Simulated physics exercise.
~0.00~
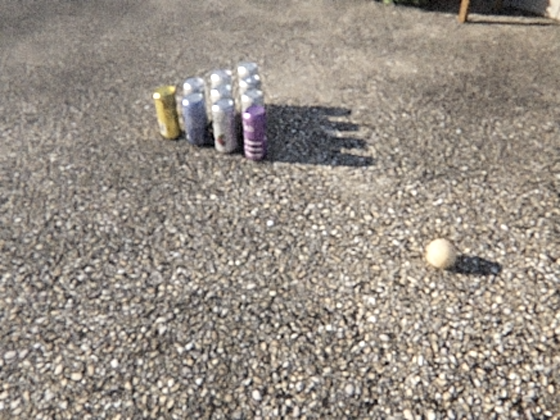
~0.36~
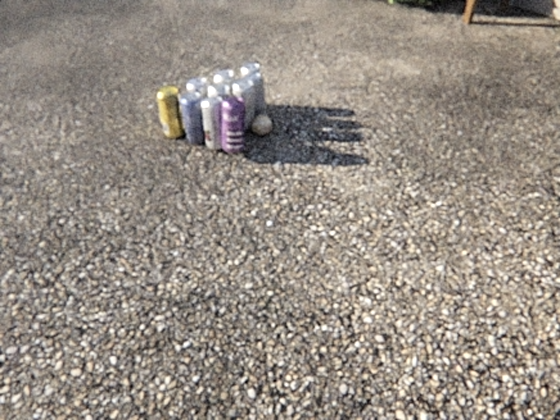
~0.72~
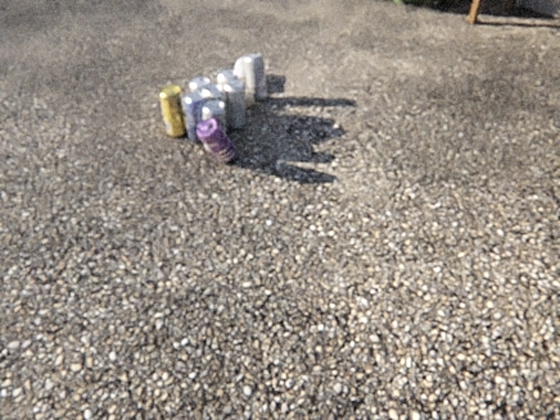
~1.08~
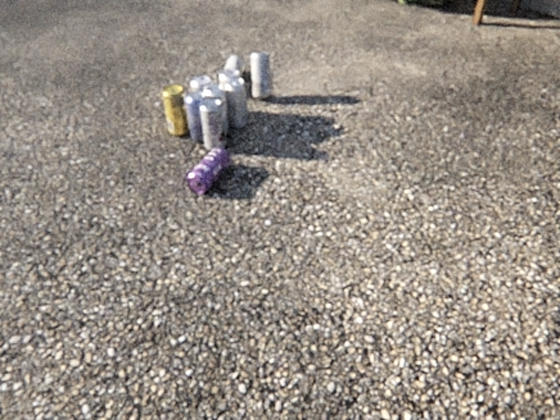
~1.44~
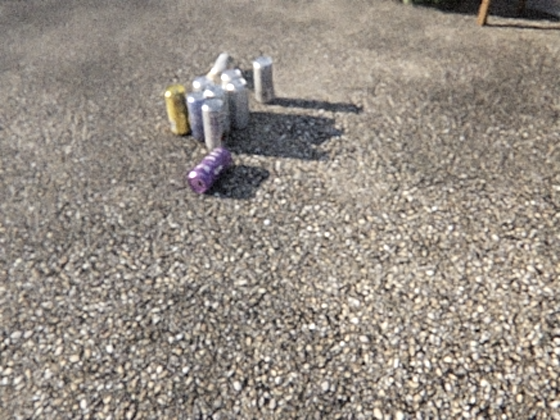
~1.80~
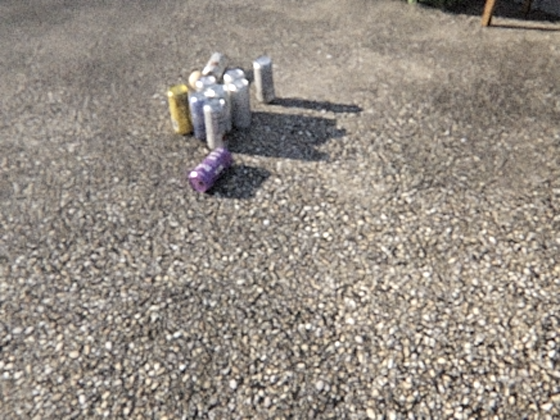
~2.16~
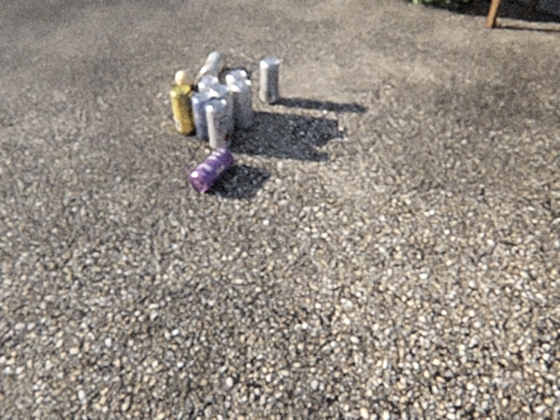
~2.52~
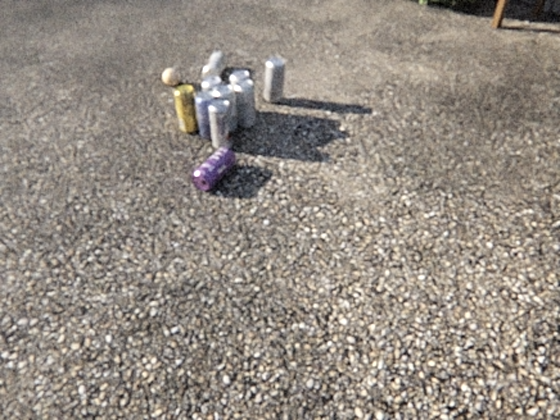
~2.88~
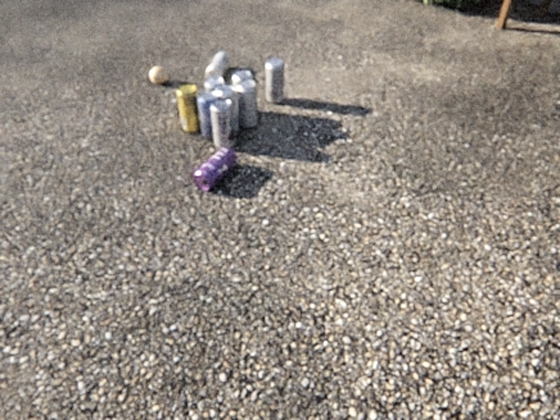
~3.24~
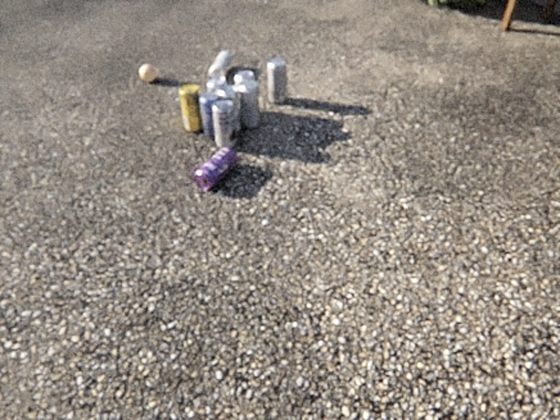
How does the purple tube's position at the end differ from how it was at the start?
At the start the purple tube stands upright at the near corner of the group. By the end it is lying on its side on the ground, just in front of the others.
